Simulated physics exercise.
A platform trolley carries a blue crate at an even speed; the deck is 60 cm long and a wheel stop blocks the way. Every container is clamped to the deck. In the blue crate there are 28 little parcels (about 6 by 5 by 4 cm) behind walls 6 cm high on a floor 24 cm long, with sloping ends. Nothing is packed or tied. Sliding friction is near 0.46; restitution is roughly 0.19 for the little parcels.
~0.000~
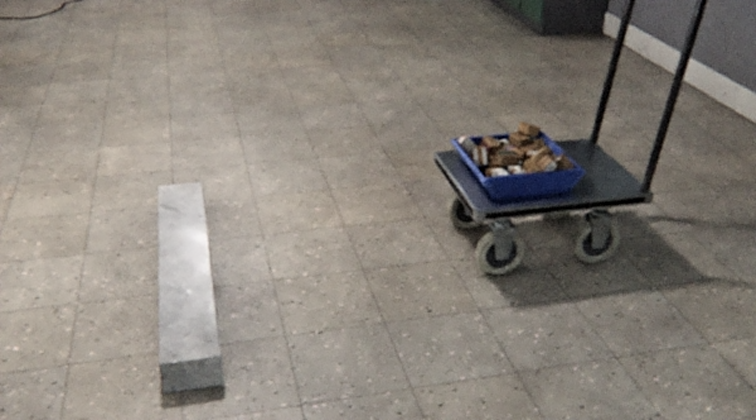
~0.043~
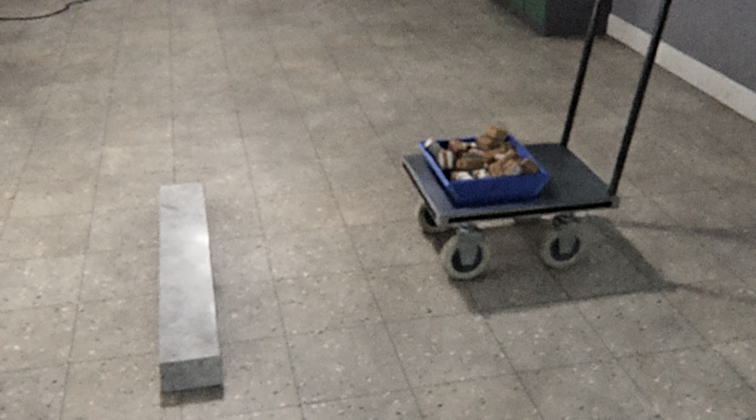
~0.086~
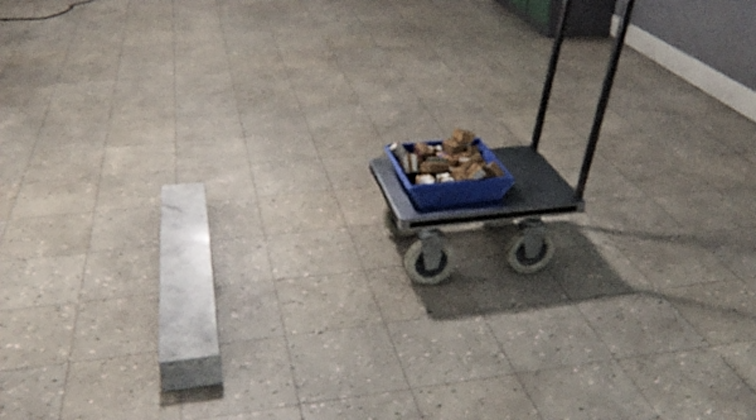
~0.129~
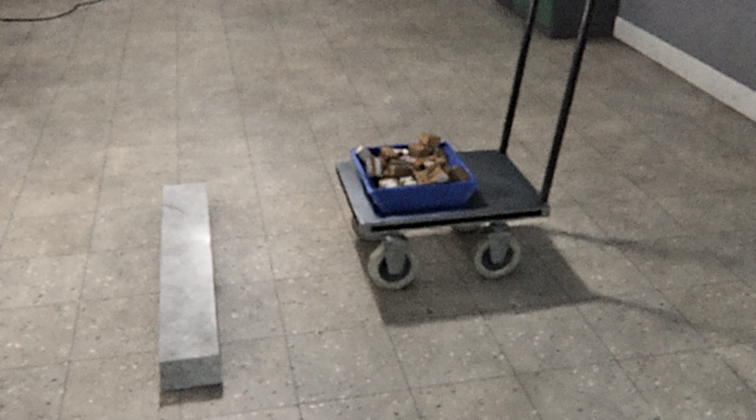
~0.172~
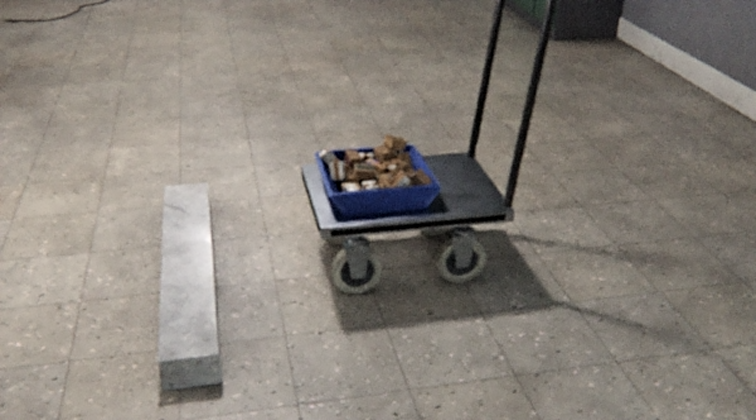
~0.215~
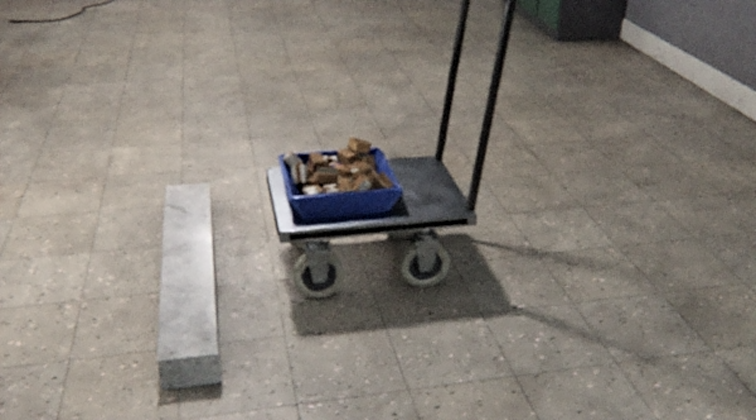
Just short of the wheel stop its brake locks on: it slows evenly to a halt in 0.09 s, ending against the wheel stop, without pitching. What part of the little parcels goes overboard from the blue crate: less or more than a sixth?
The blue crate loses over a sixth of its little parcels.
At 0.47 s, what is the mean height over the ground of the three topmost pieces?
Roughly 44 cm.
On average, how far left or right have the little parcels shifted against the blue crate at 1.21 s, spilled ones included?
About 18 cm to the left.
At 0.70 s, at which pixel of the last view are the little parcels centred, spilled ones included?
Around (232, 184).
After 0.25 s, it begins to slow.
After 0.35 s, blue crate 28 in, 0 out.
After 0.47 s, blue crate 23 in, 5 out.
After 0.70 s, blue crate 21 in, 7 out.
Final count (at 1.21 s), blue crate 20 in, 8 out. Asked share, 8 of 28, 29 per cent.
